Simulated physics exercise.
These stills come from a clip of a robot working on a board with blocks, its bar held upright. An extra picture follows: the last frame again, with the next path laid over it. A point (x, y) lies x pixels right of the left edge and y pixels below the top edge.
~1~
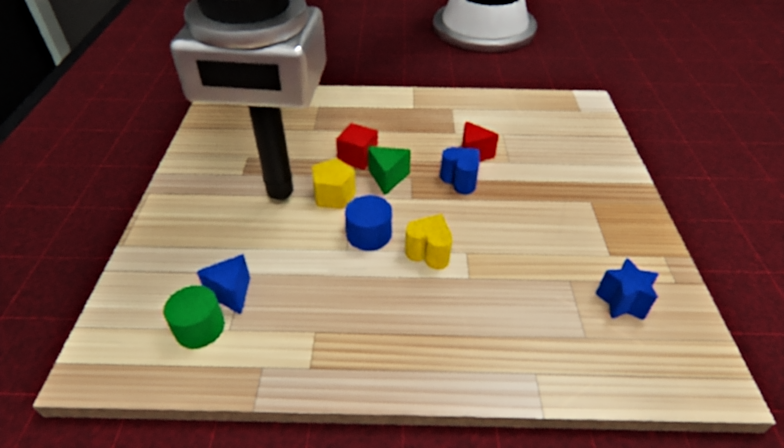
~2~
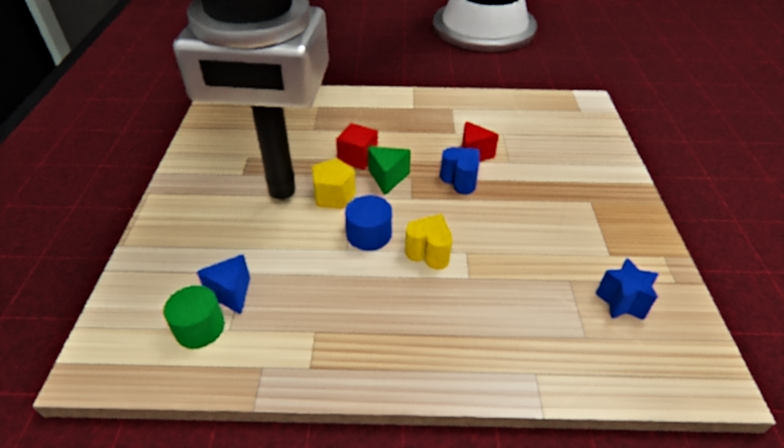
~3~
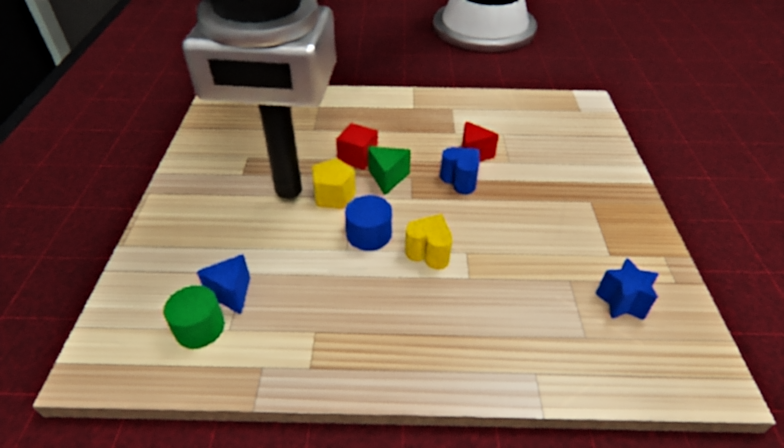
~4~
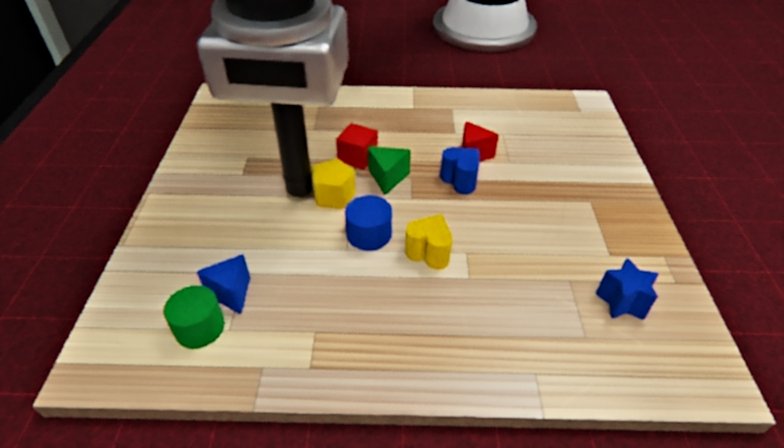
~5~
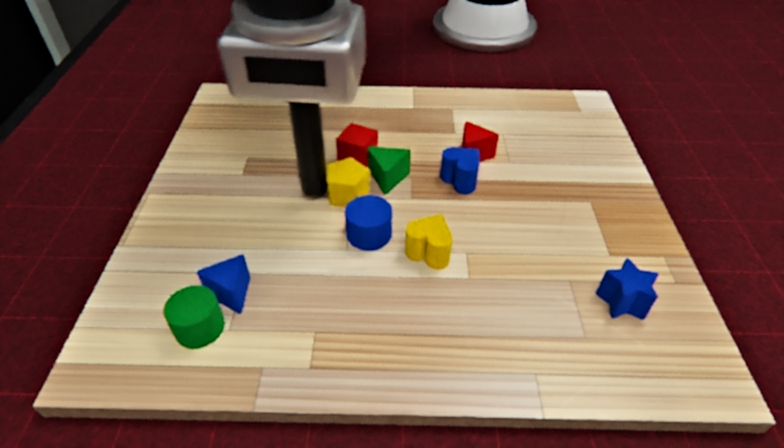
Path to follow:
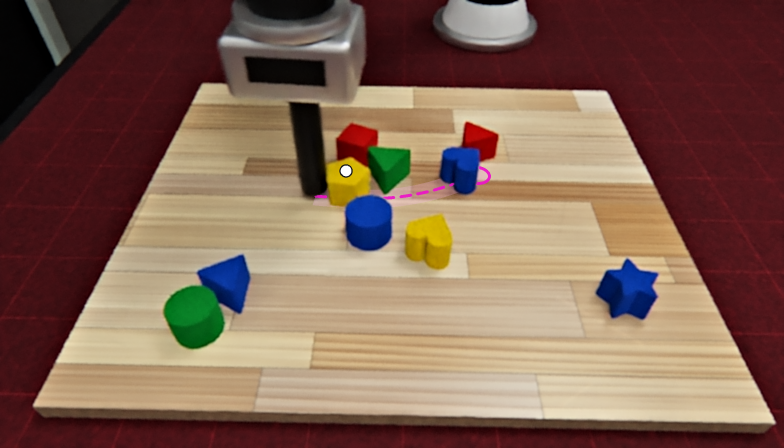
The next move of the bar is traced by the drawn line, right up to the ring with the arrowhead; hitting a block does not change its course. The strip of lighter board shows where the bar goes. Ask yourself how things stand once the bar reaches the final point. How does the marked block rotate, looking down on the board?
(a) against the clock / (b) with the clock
The one that fits is a, against the clock.
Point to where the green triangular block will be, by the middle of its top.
It sits at (429, 136).
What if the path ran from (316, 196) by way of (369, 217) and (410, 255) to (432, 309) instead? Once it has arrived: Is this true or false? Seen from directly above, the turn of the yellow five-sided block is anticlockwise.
It is true.
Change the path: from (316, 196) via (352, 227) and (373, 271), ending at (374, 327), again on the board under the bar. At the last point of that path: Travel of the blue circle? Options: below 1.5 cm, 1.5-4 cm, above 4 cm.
The blue circle ends up quite far away, over 4 cm.
The line goes from (316, 196) over (373, 199) and (429, 191) to (477, 175); the dot is on the yellow five-sided block.
The first path, step by step. One third of the way, bar at (374, 191); yellow five-sided block at (406, 168), turned 25° anticlockwise; green triangular block at (412, 148), turned 45° anticlockwise.
Two thirds of the way, bar at (430, 183); yellow five-sided block at (453, 154), turned 40° anticlockwise; green triangular block at (429, 136), turned 90° anticlockwise; blue heart block at (486, 153), turned 30° clockwise.
At the end, bar at (478, 167); yellow five-sided block at (492, 136), turned 60° anticlockwise; green triangular block at (429, 136), turned 90° anticlockwise; blue heart block at (525, 143), turned 70° clockwise; red triangular block at (485, 119).
